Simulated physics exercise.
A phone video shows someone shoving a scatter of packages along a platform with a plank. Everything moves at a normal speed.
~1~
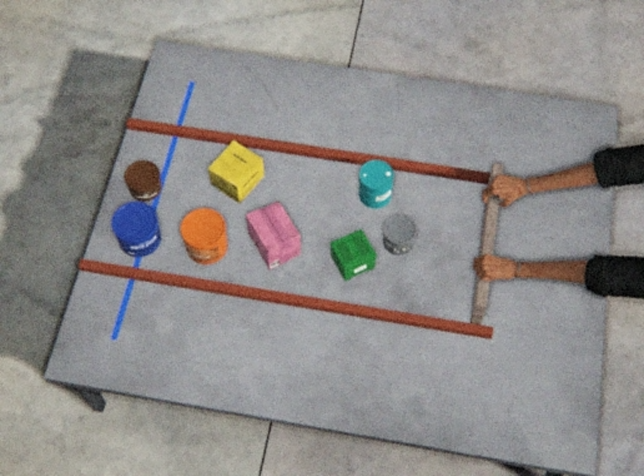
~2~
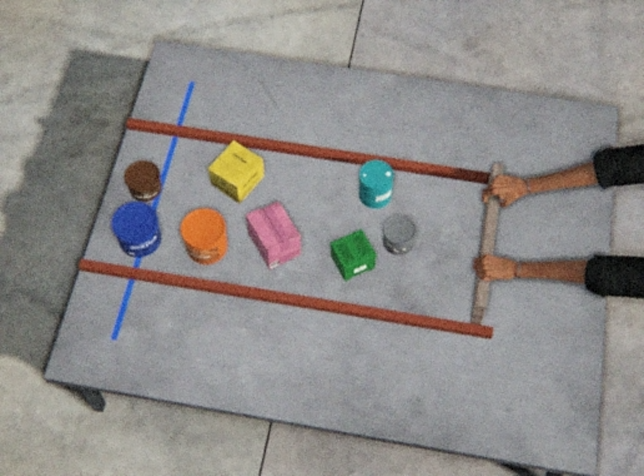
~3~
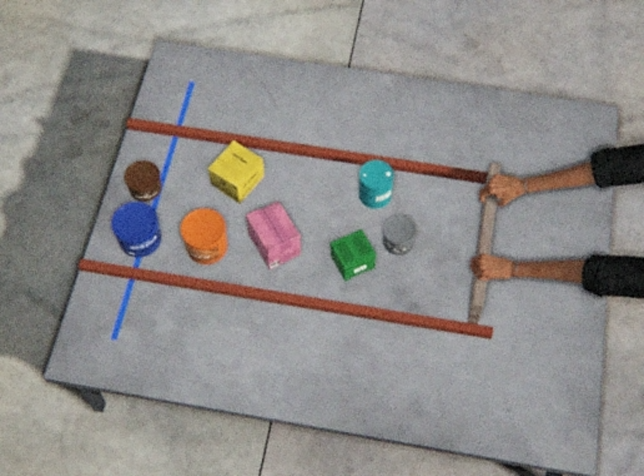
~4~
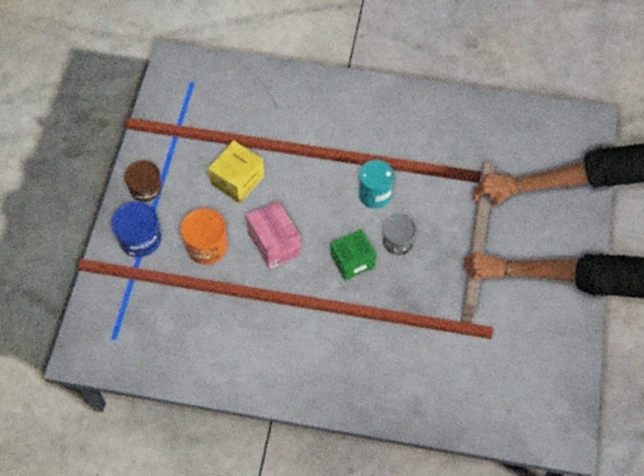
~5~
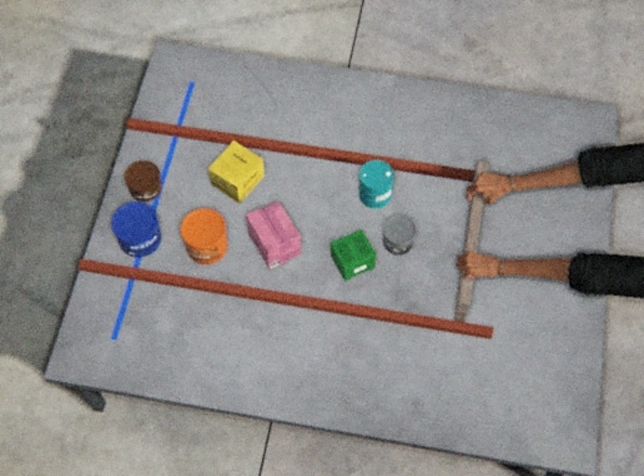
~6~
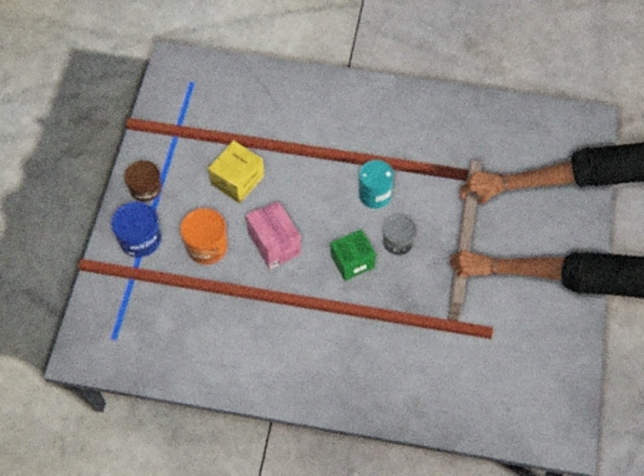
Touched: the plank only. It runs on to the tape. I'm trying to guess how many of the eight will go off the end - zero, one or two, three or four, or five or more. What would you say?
I would say three or four.
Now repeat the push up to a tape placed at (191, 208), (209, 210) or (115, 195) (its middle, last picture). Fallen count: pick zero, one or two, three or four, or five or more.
One to two; one to two; at least five.
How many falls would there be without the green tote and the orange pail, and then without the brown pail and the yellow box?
2 and 2.
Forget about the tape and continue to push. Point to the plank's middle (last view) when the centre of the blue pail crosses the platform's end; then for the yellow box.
Approx. (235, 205) for the first, approx. (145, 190) for the second.
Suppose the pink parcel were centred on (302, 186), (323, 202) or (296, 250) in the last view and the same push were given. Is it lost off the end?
In turn it remains up; stays on; holds on.
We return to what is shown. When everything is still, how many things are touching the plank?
The count is 3.
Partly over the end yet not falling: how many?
It would come to 2.
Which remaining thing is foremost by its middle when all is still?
The pink parcel ends up foremost.
Soon after, none off yet; brown pail at rest near (144, 182); blue pail at rest near (137, 230); orange pail at rest near (205, 237).
By the end, the number that fall off is three or four; fallen, orange pail, blue pail and brown pail.
